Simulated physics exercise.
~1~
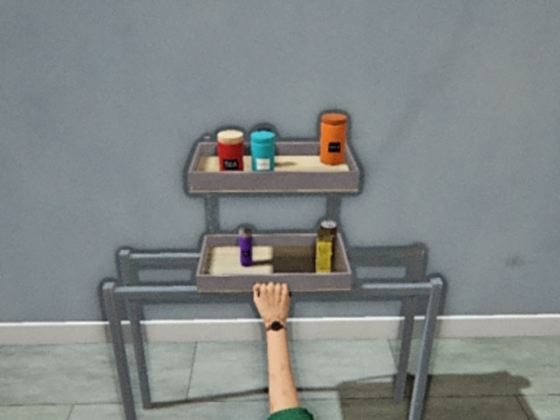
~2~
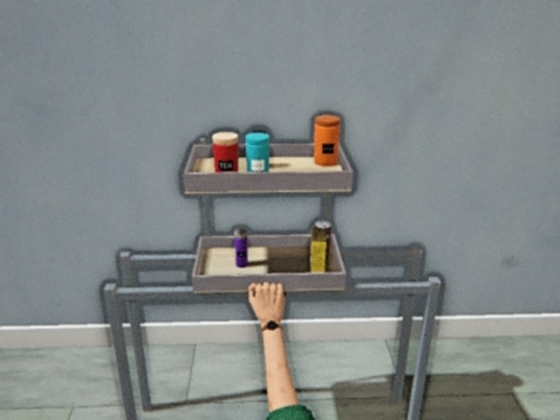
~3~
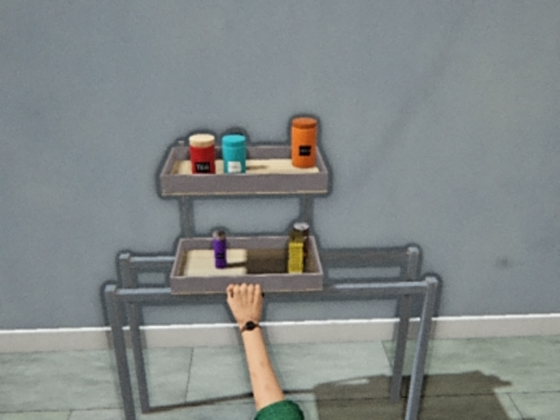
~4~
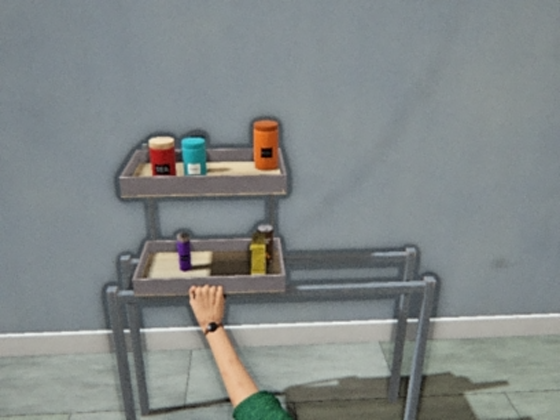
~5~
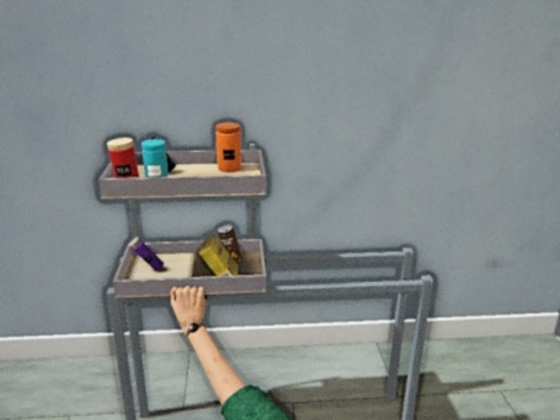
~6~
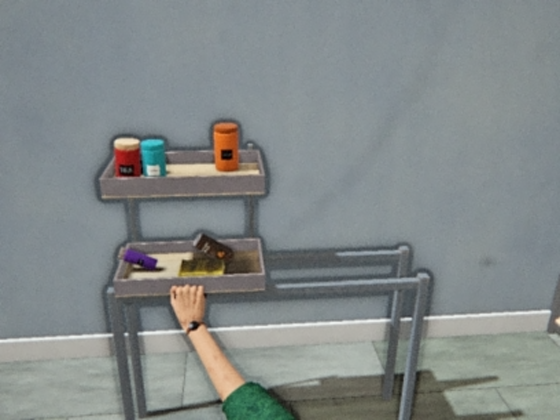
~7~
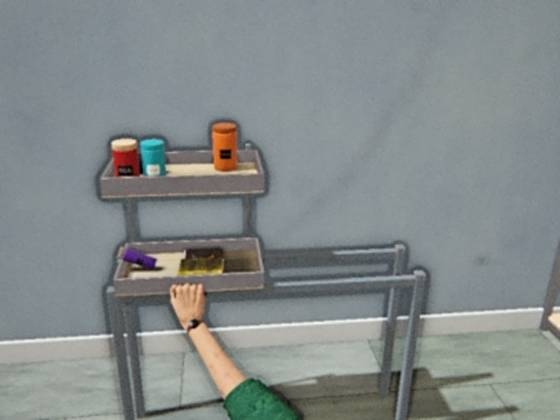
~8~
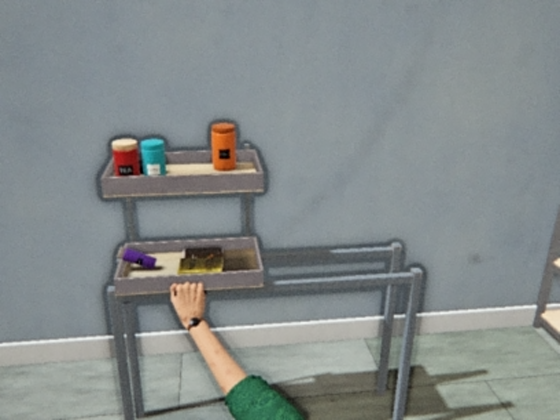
A two-level gray tray unit slides left along a pair of metal rails against a blue-gray wall, with a hand gripping its lower edge. The upper tray carries red, turquoise and orange jars, while the lower one holds a small purple shaker and a taller yellow packet with a brown item beside it. The unit gathers speed, then stops abruptly at the left end. The items on the lower tray tip left and topple, while the jars above stay upright. At the end, the unit rests there, its fallen items still inside the lower tray.
